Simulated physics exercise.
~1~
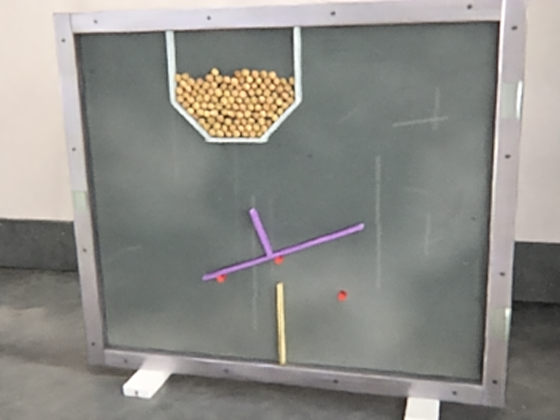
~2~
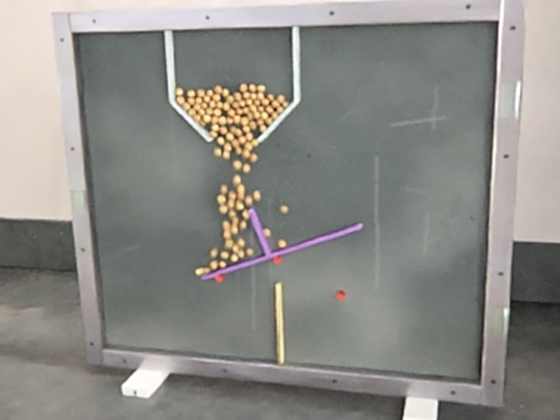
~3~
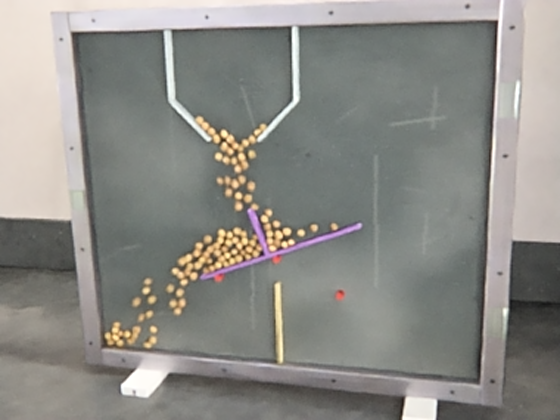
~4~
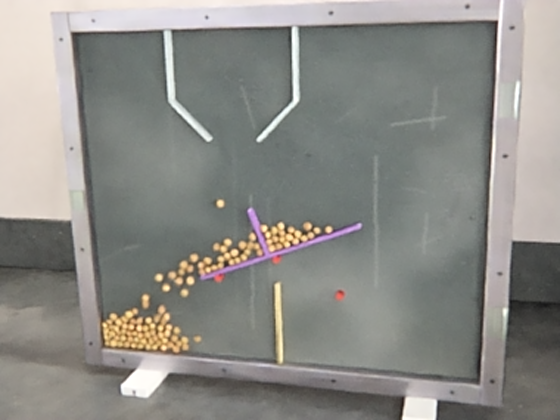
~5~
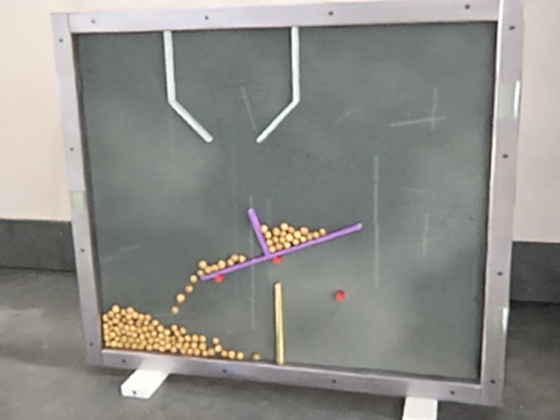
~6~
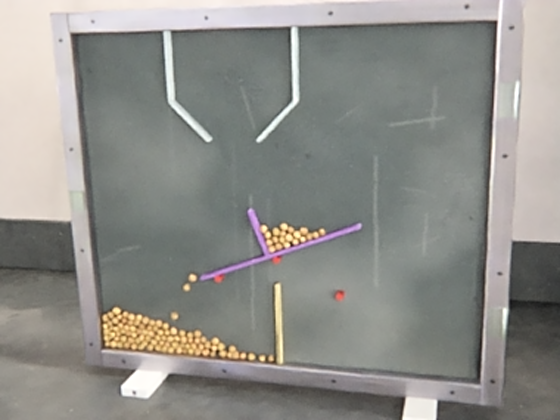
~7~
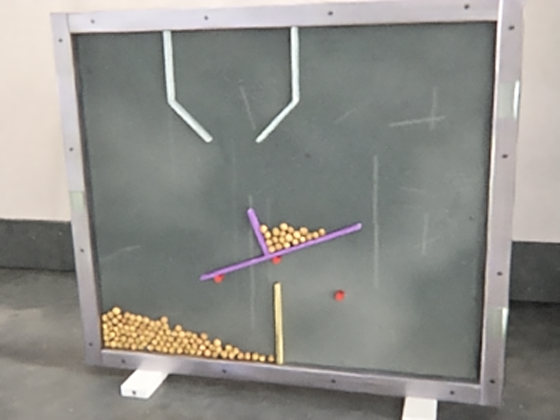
Small wooden beads fill a pale, open-topped hopper at the upper left of a dark, metal-framed upright panel, seen from the front by a slightly swaying camera. Below sits a purple tray sloping down to the left with a short upright fin, above red pins and a yellow divider. The beads pour from the hopper onto the tray, gather around the fin and spill off the left end. The hopper empties as the heap in the left bin spreads to the divider. Finally the last beads drop, leaving most in the left bin, a small pile resting right of the fin, and the right bin empty.
